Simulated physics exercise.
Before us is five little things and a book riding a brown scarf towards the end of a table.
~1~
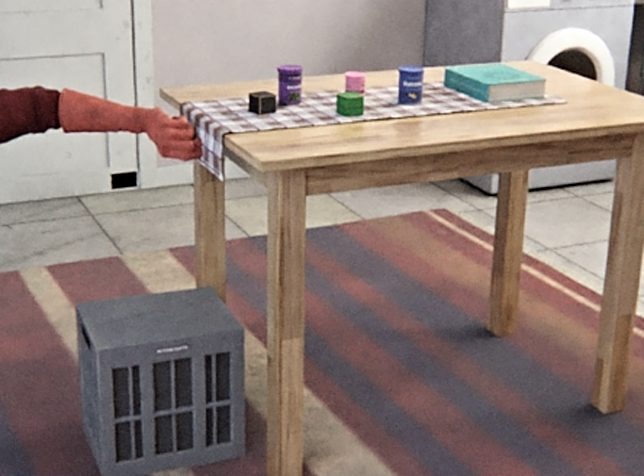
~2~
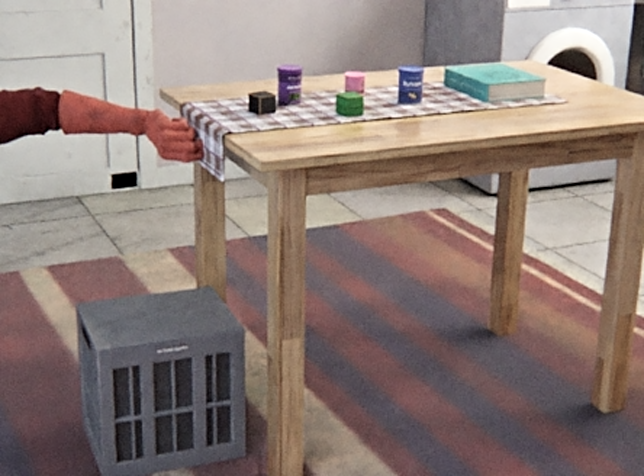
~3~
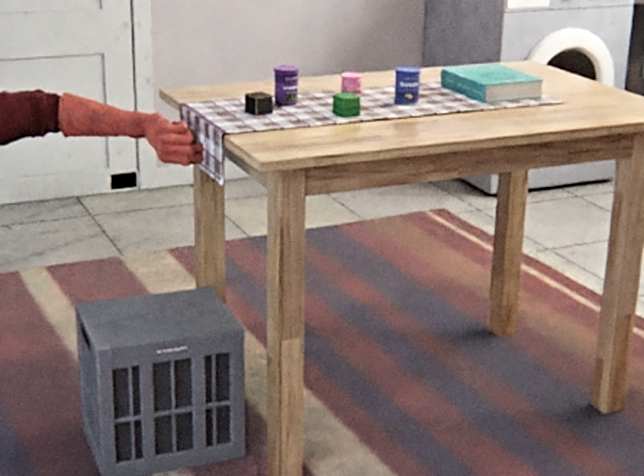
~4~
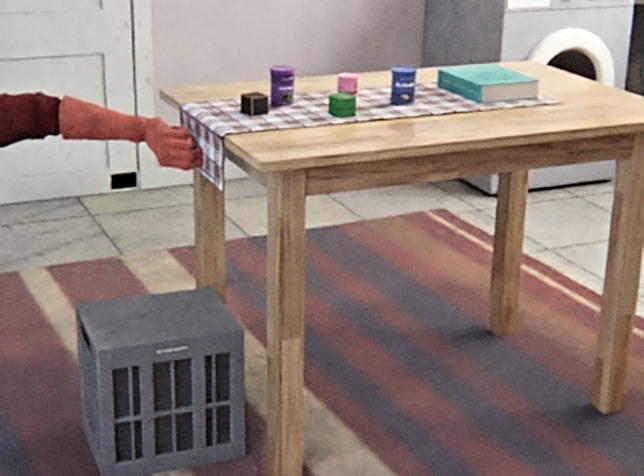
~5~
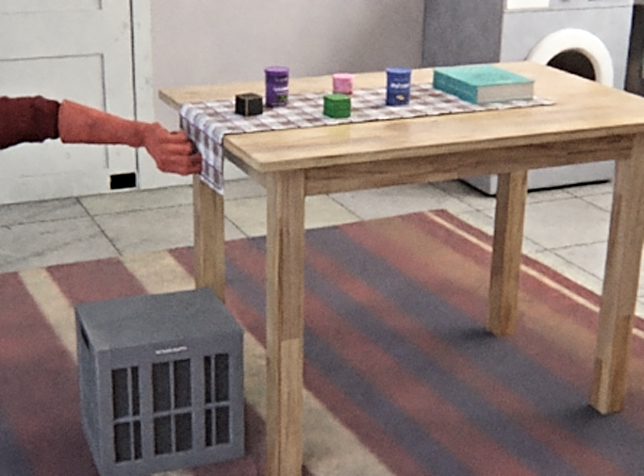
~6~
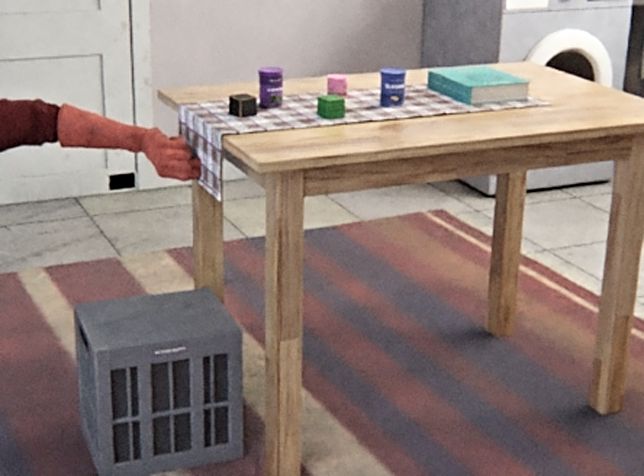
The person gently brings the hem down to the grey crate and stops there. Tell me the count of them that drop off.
I'd say the tally of dropped things is a trio in the end.
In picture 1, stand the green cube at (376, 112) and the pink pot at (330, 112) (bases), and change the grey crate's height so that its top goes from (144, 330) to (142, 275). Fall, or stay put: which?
The green cube? Safe. The pink pot? Safe.
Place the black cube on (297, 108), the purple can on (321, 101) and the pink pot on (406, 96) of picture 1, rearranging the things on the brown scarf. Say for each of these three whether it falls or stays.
Outcome: The black cube is gone, the purple can is gone, the pink pot is still in place.
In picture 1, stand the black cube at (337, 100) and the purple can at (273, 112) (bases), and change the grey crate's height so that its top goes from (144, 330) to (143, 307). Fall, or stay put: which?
The black cube stays put, the purple can is lost.
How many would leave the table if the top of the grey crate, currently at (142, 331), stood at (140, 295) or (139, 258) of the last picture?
Respectively 2 and 1.
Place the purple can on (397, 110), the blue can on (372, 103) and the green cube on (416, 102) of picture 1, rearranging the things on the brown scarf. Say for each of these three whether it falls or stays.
The purple can is still on top, the blue can is still on top and the green cube is still on top.
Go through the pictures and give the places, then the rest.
The first frame shows hem (223, 181); black cube (263, 93); purple can (290, 67); green cube (350, 94); pink pot (355, 74); blue can (411, 68); top of the crate (144, 330).
The second frame shows hem (224, 181); black cube (262, 94).
The third frame shows hem (223, 185); purple can (286, 68).
The fourth frame shows hem (222, 190); green cube (343, 95); top of the crate (144, 331).
The fifth frame shows hem (224, 195); pink pot (343, 76).
The sixth frame shows hem (221, 201); black cube (243, 96); purple can (271, 69); green cube (331, 97); pink pot (338, 76); blue can (393, 71).
A little later, hem near (198, 247); black cube gone.
Next, hem on the crate; black cube, purple can and green cube gone.
When it is over, hem on the crate; black cube, purple can and green cube gone. It carries off three.
